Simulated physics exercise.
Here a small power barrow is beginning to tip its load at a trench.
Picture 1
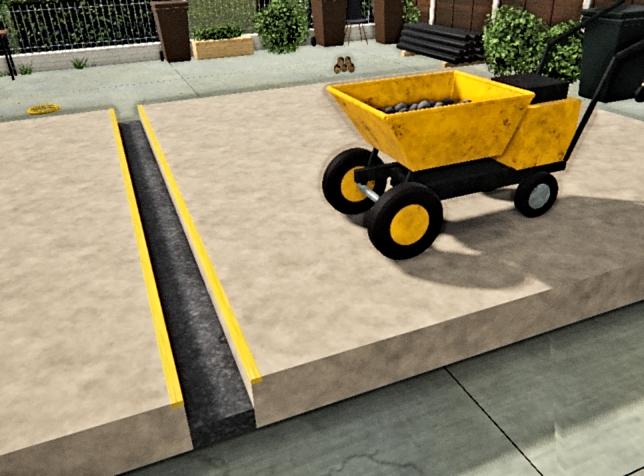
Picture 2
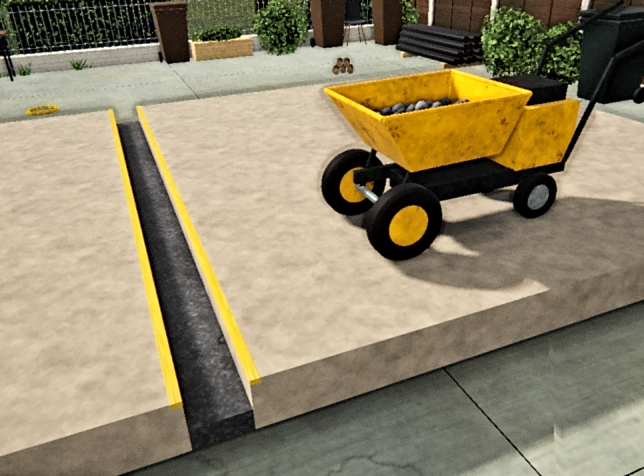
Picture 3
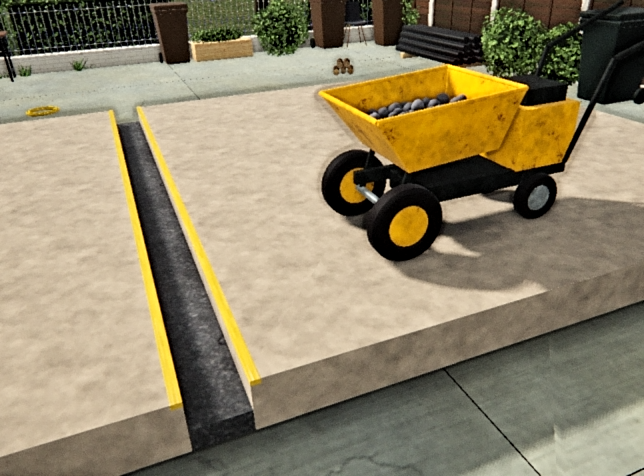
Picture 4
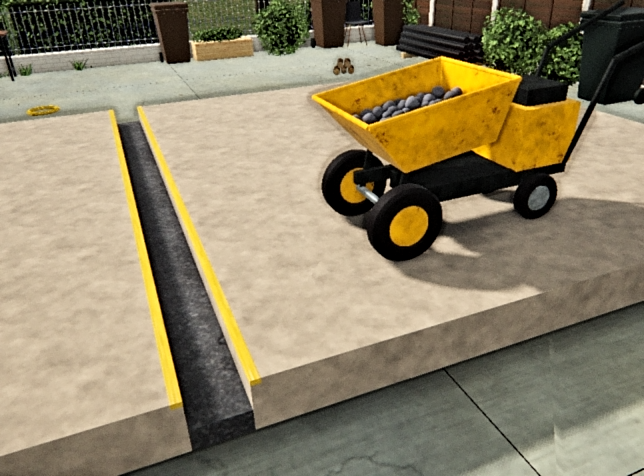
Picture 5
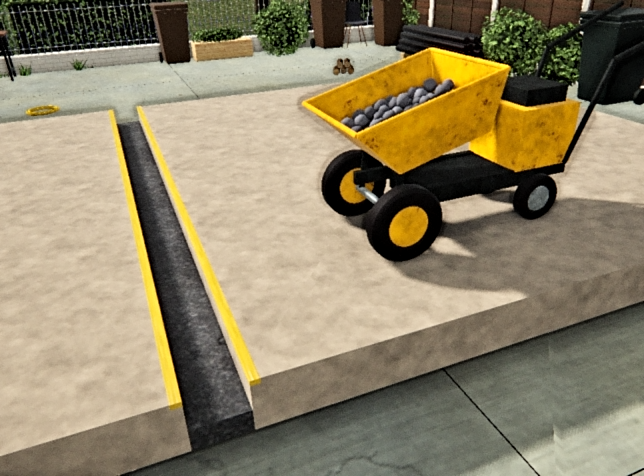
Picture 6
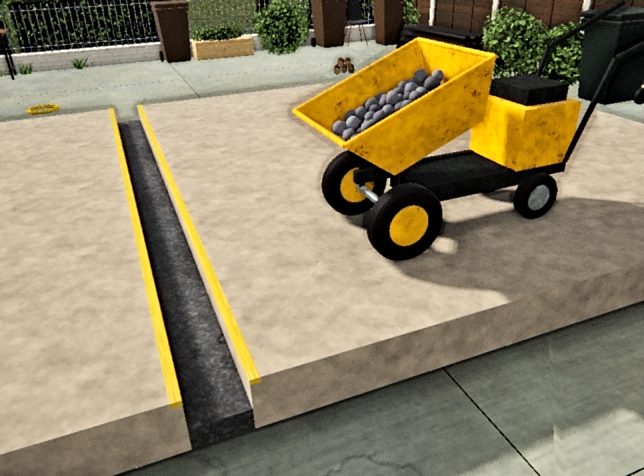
The footage shows a yellow power barrow loaded with round grey cobbles standing to the right of a narrow, yellow-edged trench, its wheels still, while its skip tilts slowly forward to the left, the back rising and the lip lowering.
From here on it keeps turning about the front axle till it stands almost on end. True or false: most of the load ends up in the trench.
False.
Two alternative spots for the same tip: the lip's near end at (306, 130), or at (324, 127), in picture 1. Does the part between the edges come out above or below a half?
Try 1 - the lion's share; try 2 - the lion's share.
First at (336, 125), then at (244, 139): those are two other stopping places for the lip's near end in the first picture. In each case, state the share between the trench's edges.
Result: 70 in a hundred, then 10 in a hundred.
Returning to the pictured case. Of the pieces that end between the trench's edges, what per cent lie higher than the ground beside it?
Roughly 0 percent.
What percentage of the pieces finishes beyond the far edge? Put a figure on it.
It works out to close to 0 per cent.
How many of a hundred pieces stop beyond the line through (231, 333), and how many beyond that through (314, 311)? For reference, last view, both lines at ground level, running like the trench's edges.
In turn 20 and 90 in a hundred.
Soon after the last picture, skip tipped steeply; all in the skip.
A little later, skip tipped right over; most in the skip; a small part short of the trench; a stray few falling.
Later still, skip tipped right over; about a quarter in the skip; about two thirds short of the trench; about a quarter in or heaped over the trench.
At rest, skip tipped right over; a small part in the skip; about two thirds short of the trench; about a quarter in or heaped over the trench; none beyond it.
